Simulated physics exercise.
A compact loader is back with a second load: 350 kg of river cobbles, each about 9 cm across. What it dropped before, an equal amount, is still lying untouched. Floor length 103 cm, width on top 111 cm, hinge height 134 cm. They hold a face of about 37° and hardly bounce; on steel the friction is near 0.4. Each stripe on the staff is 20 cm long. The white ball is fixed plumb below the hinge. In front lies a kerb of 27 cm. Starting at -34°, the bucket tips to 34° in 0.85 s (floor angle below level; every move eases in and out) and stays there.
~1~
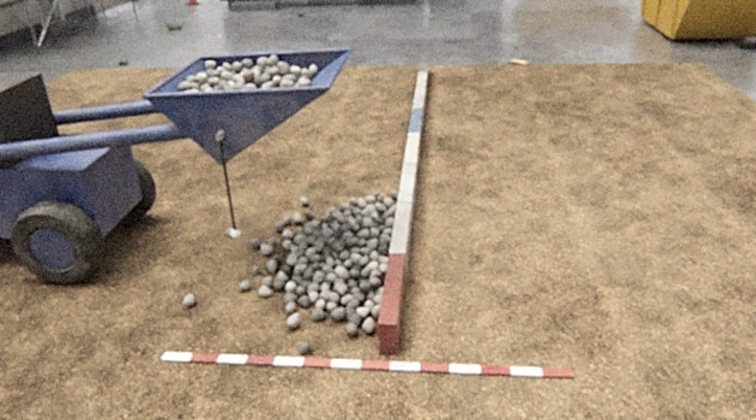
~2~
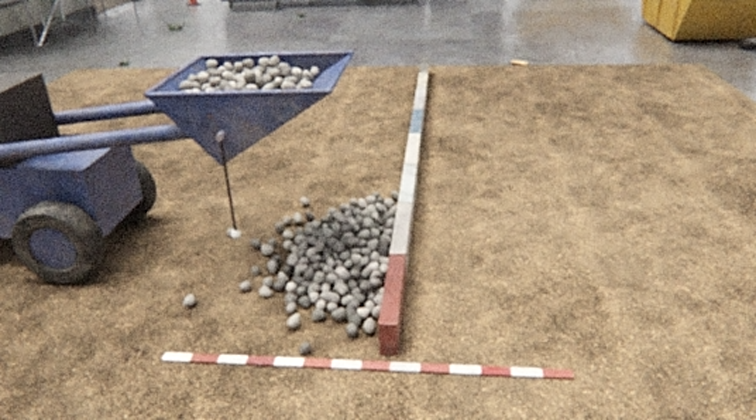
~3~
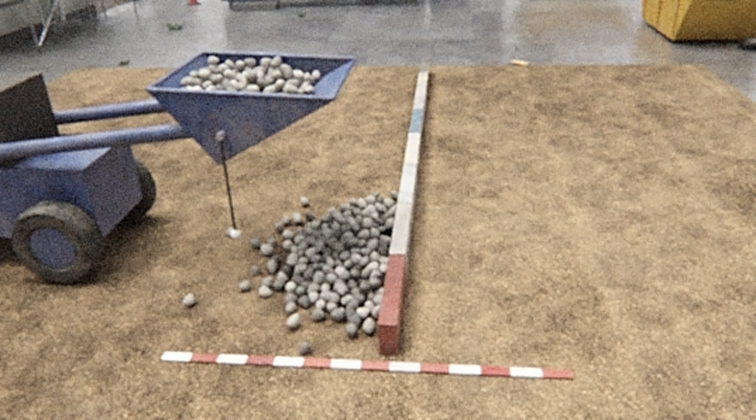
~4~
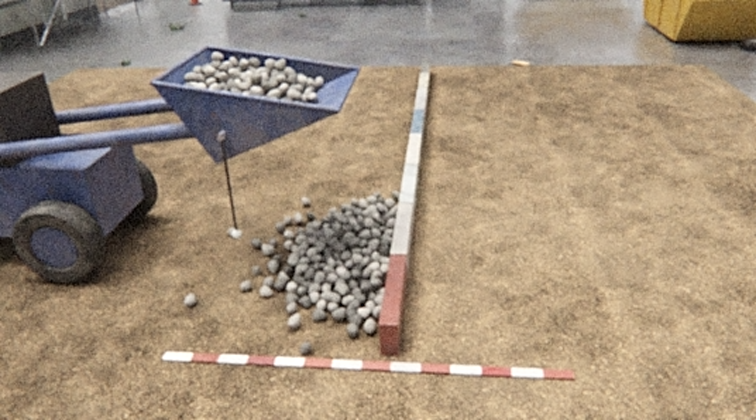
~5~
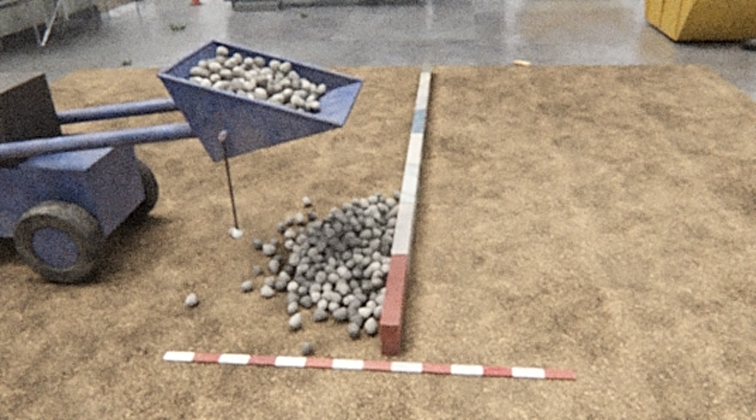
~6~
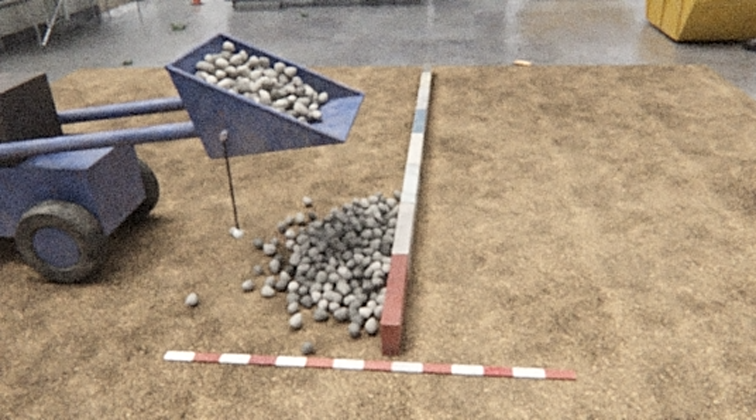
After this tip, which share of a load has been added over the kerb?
Close to 23 parts in a hundred.
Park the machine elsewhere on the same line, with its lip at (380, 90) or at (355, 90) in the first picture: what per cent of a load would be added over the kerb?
First some 85, then 50 per cent.
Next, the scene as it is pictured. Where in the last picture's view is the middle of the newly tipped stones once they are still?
Their middle is at about (381, 234).
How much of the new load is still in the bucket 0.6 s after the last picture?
About 95 per cent.
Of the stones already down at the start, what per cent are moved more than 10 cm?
Roughly 5 per cent of them.
Then, 0.3 s after the last picture the floor is at 24°; in per cent of one load, 100 in the bucket, 100 on this side of the kerb; the foremost stones are at (389, 255).
Then, 0.6 s after the last picture the floor is at 34°; in per cent of one load, 94 in the bucket, 106 on this side of the kerb; the foremost stones are at (389, 255).
Then, 0.9 s after the last picture the floor is at 34°; in per cent of one load, 37 in the bucket, 162 on this side of the kerb, 1 over the kerb; the foremost stones are at (413, 231).
Then, 3.7 s after the last picture the floor is at 34°; in per cent of one load, 0 in the bucket, 177 on this side of the kerb, 23 over the kerb; the foremost stones are at (562, 251). Net gain over the kerb, 23.
